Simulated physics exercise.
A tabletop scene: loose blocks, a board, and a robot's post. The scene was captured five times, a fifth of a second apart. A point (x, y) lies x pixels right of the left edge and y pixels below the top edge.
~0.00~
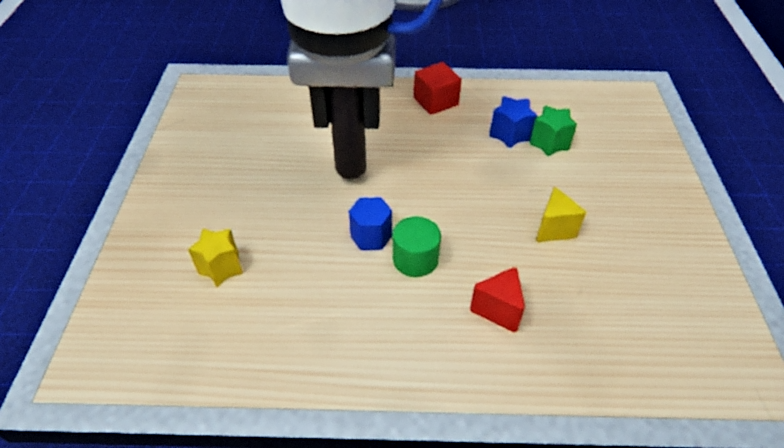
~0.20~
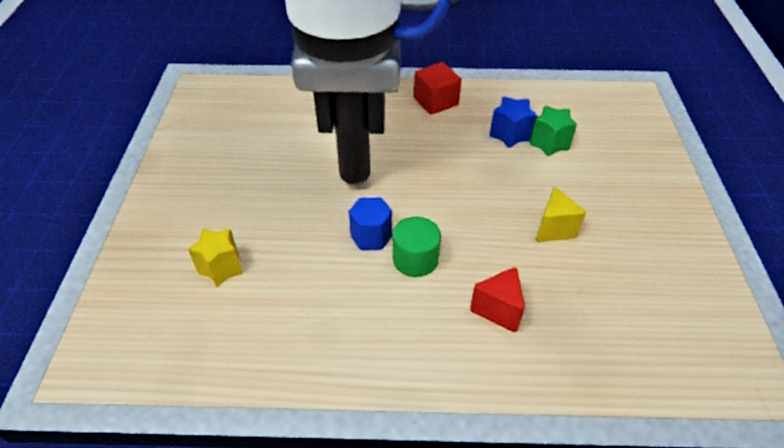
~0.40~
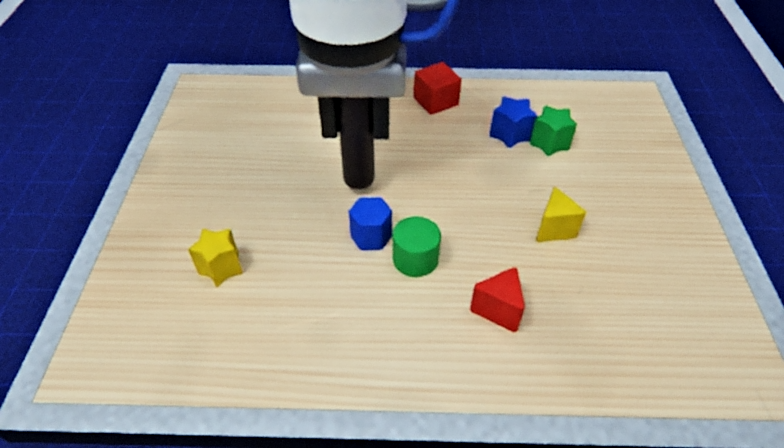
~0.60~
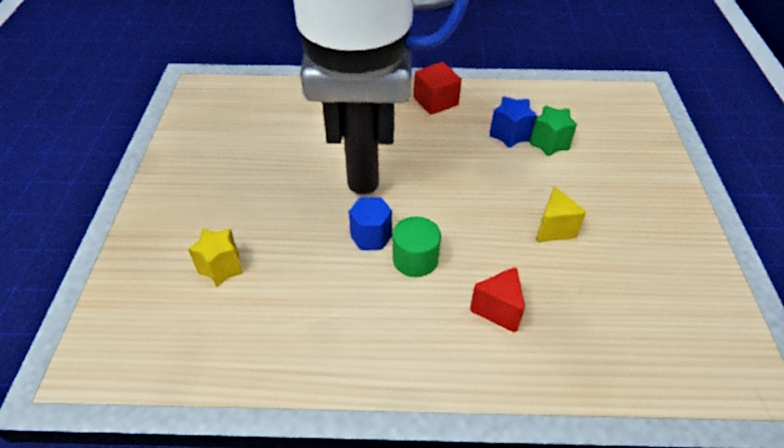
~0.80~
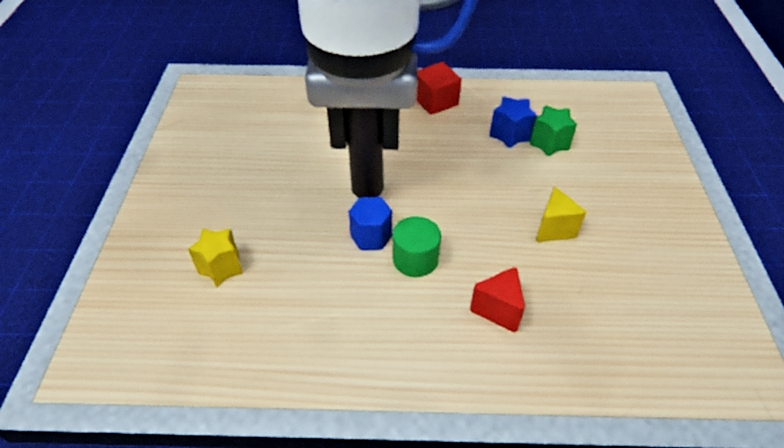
A robot's black post moves slightly down and right toward the blue hexagon among still blocks.
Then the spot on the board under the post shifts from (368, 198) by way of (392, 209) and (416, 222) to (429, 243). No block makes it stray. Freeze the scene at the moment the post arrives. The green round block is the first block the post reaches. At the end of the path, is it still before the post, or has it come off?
Still being pushed.
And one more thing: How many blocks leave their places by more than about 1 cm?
The push moves one block more than 1 cm.
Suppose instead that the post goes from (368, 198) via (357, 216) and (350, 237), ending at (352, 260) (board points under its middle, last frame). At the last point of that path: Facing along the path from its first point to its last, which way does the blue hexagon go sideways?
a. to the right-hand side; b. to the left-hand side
It's b.
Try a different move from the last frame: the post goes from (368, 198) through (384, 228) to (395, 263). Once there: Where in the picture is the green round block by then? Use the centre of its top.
It will end up at (435, 251).
What follows on the original path. Halfway along, post (405, 205); nothing pushed yet.
At the end, post (430, 234); blue hexagon still; green round block (417, 249).
